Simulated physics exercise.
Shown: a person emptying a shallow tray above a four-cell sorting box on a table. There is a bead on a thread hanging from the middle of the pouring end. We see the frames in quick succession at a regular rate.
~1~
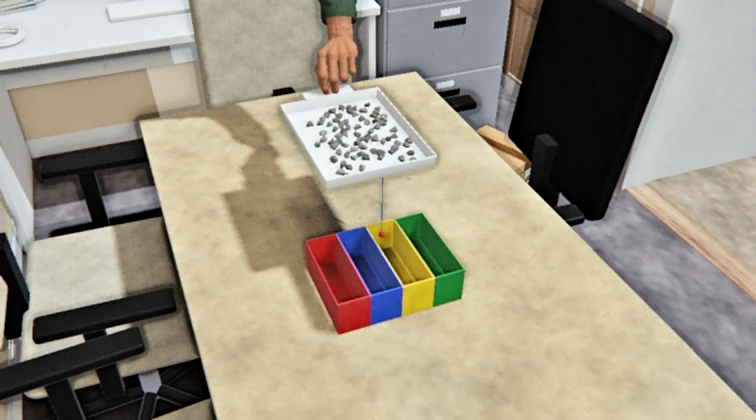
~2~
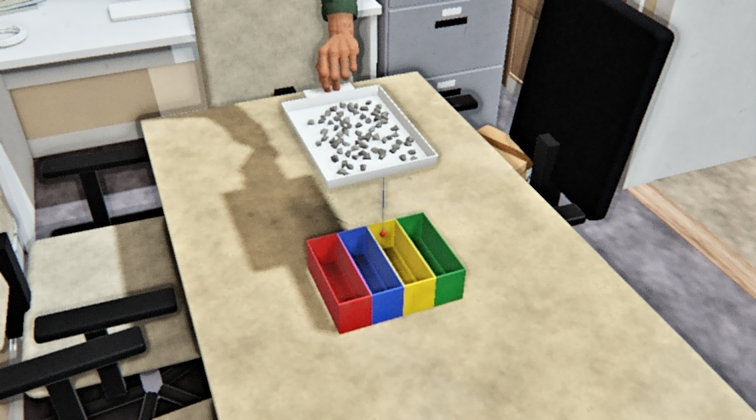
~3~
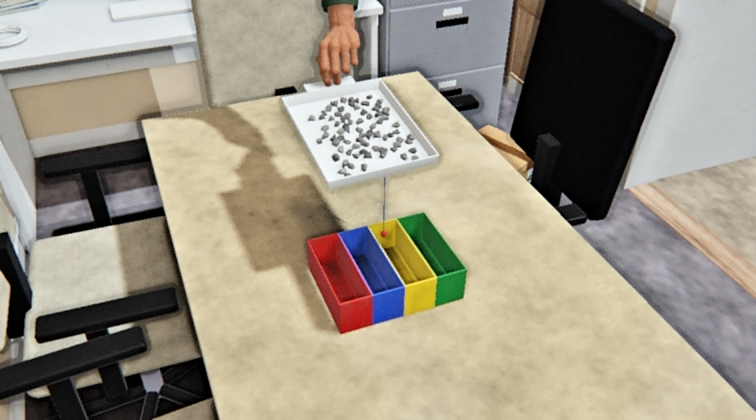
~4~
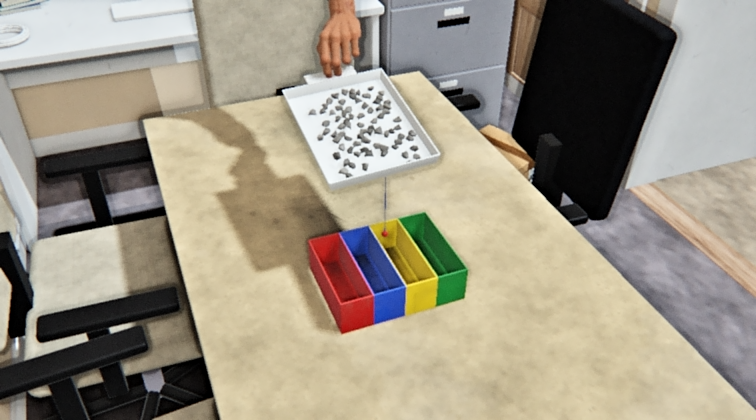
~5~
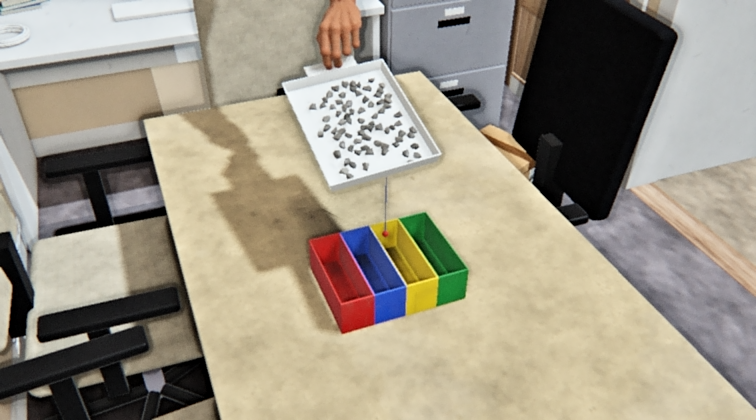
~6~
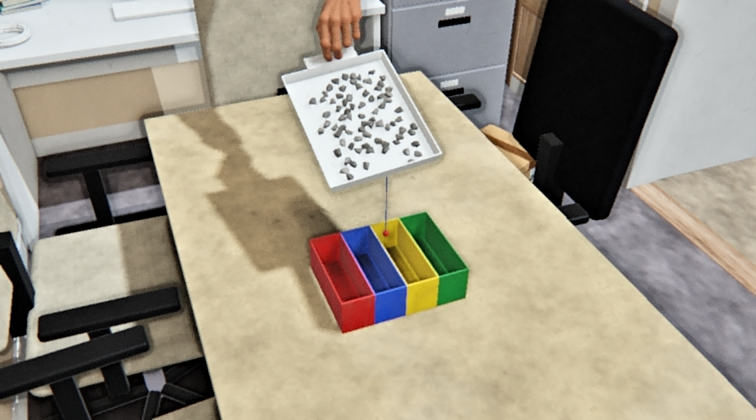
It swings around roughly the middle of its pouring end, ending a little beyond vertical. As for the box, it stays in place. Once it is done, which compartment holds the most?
The red compartment holds the most.
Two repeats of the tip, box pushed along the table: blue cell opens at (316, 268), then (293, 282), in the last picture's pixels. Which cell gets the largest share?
Try 1: The yellow one. Try 2: That green cell.
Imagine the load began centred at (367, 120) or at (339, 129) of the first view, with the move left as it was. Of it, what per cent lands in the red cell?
That would be 50 per cent, and then 50 per cent.
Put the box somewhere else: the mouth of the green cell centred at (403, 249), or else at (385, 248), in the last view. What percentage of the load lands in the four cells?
The first gives 100 %, the second 90 %.
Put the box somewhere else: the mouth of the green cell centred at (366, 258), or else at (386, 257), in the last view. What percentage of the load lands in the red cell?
I'd say about 0 percent, followed by about 0 percent.
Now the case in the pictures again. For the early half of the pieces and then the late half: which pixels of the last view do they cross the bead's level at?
First part (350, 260), rest (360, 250).
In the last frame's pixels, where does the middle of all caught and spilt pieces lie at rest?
Once it all stops, the middle lies near (356, 296).
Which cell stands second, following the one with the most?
Second comes the cell in blue.
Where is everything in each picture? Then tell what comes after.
Corners of the pouring end at (328, 178) and (433, 155), level; middle of the load at (357, 134), bits of gravel; bead on its thread at (382, 234); red cell at (354, 312); blue cell at (387, 303); yellow cell at (418, 294); green cell at (449, 286), in the first frame.
Corners of the pouring end at (329, 178) and (434, 155), level; middle of the load at (358, 133), in the second frame.
Corners of the pouring end at (330, 179) and (435, 154), tipped barely, lowest at the left corner; middle of the load at (359, 130), in the third frame.
Corners of the pouring end at (331, 181) and (437, 153), tipped a little, lowest at the left corner; middle of the load at (361, 125), in the fourth frame.
Corners of the pouring end at (332, 183) and (438, 153), tipped a little, lowest at the left corner; middle of the load at (361, 121), in the fifth frame.
Corners of the pouring end at (332, 185) and (438, 152), tipped clearly, lowest at the left corner; middle of the load at (361, 117); red cell at (358, 311); blue cell at (391, 302); yellow cell at (422, 293); green cell at (453, 285), in the sixth frame.
Soon after the last picture, tray tipped steeply; nearly all on the tray; a stray few falling or outside the box.
A little later, tray tipped past a quarter turn; about a third on the tray; about a quarter in the red cell; a small part in the blue cell; a stray few in the yellow cell; about a quarter falling or outside the box.
Later still, tray tipped past a quarter turn; about half in the red cell; about a third in the blue cell; a small part in the yellow cell; a small part falling or outside the box.
At rest, tray tipped past a quarter turn; about half in the red cell; about a third in the blue cell; a small part in the yellow cell; none in the green cell; a small part outside the box.
